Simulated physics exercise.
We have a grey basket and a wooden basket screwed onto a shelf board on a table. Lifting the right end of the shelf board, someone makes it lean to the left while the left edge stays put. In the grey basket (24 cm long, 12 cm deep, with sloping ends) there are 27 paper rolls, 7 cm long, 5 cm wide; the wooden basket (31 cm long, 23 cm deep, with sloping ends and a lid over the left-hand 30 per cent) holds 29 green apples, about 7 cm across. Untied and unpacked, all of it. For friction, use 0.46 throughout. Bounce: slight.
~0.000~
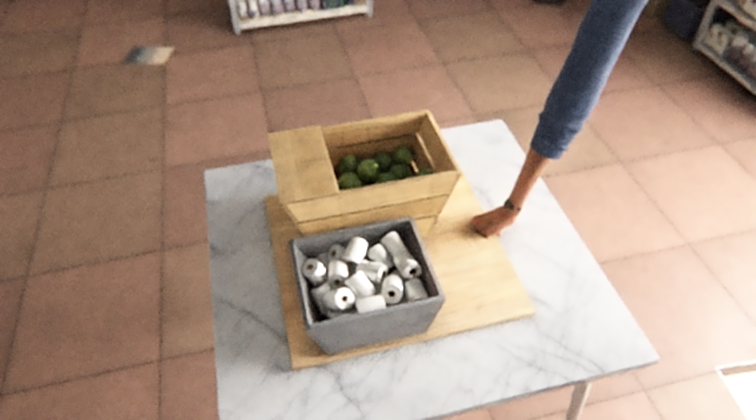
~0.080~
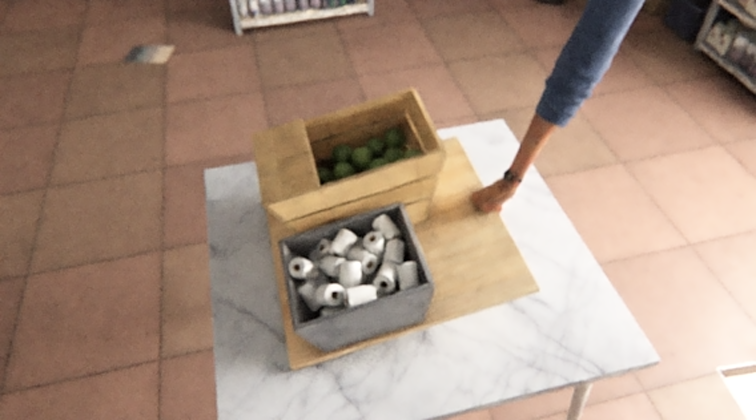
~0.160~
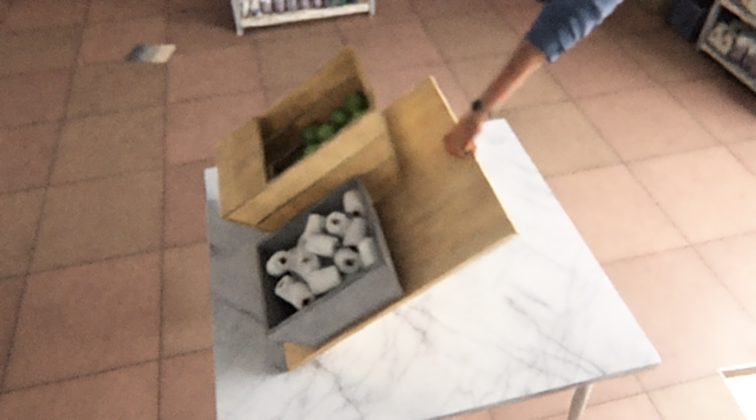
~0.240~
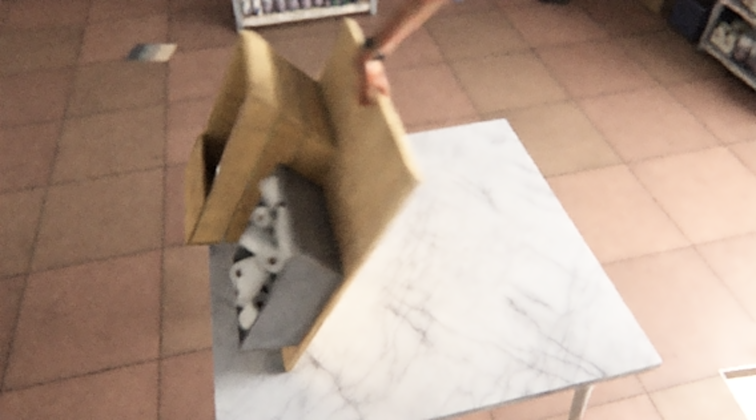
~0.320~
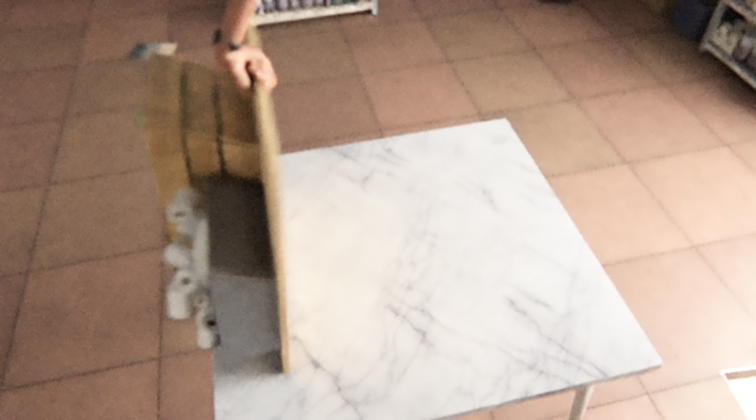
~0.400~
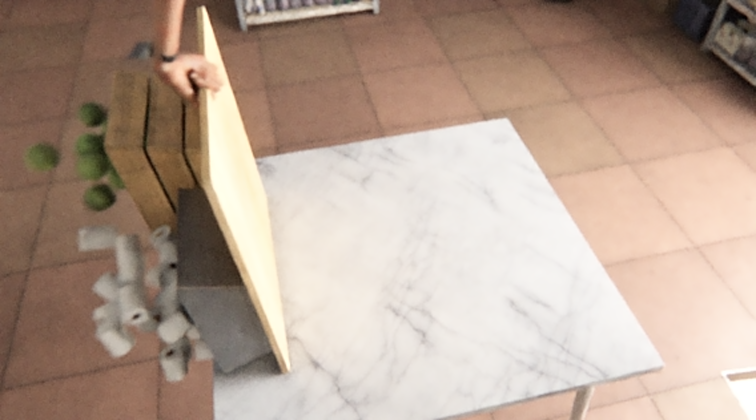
On a marble-topped table above a tiled floor, a hand grips the right end of a wooden board carrying a grey basket of white rolls and a wooden basket of green apples. The arm lifts that end, swinging it leftward until the board stands upright, as rolls and then apples tumble out leftward.
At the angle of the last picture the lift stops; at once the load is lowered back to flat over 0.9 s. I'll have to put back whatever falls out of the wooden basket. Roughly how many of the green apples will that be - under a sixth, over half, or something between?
Expect to put back over half of them.
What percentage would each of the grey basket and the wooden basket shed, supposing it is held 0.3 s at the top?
Grey basket 100%, wooden basket 70%.
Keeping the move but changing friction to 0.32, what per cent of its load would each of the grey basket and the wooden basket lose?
In that case the grey basket sheds 100 per cent, while the wooden basket sheds 70 per cent.
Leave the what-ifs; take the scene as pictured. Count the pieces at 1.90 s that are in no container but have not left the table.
Near 0, by my count.
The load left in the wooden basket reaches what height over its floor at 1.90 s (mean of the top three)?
Near 7 centimetres, I'd say.
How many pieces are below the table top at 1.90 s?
About 45.
After 0.64 s, tilt 78°; 27 of 27 out of the grey basket and 20 of 29 out of the wooden basket.
After 0.94 s, tilt 33°; 27 of 27 out of the grey basket and 20 of 29 out of the wooden basket.
After 1.36 s, tilt 0°; 27 of 27 out of the grey basket and 20 of 29 out of the wooden basket.
Outcome (at 1.90 s), 27 of 27 out of the grey basket and 20 of 29 out of the wooden basket. Asked share, 20 of 29, 69 per cent.
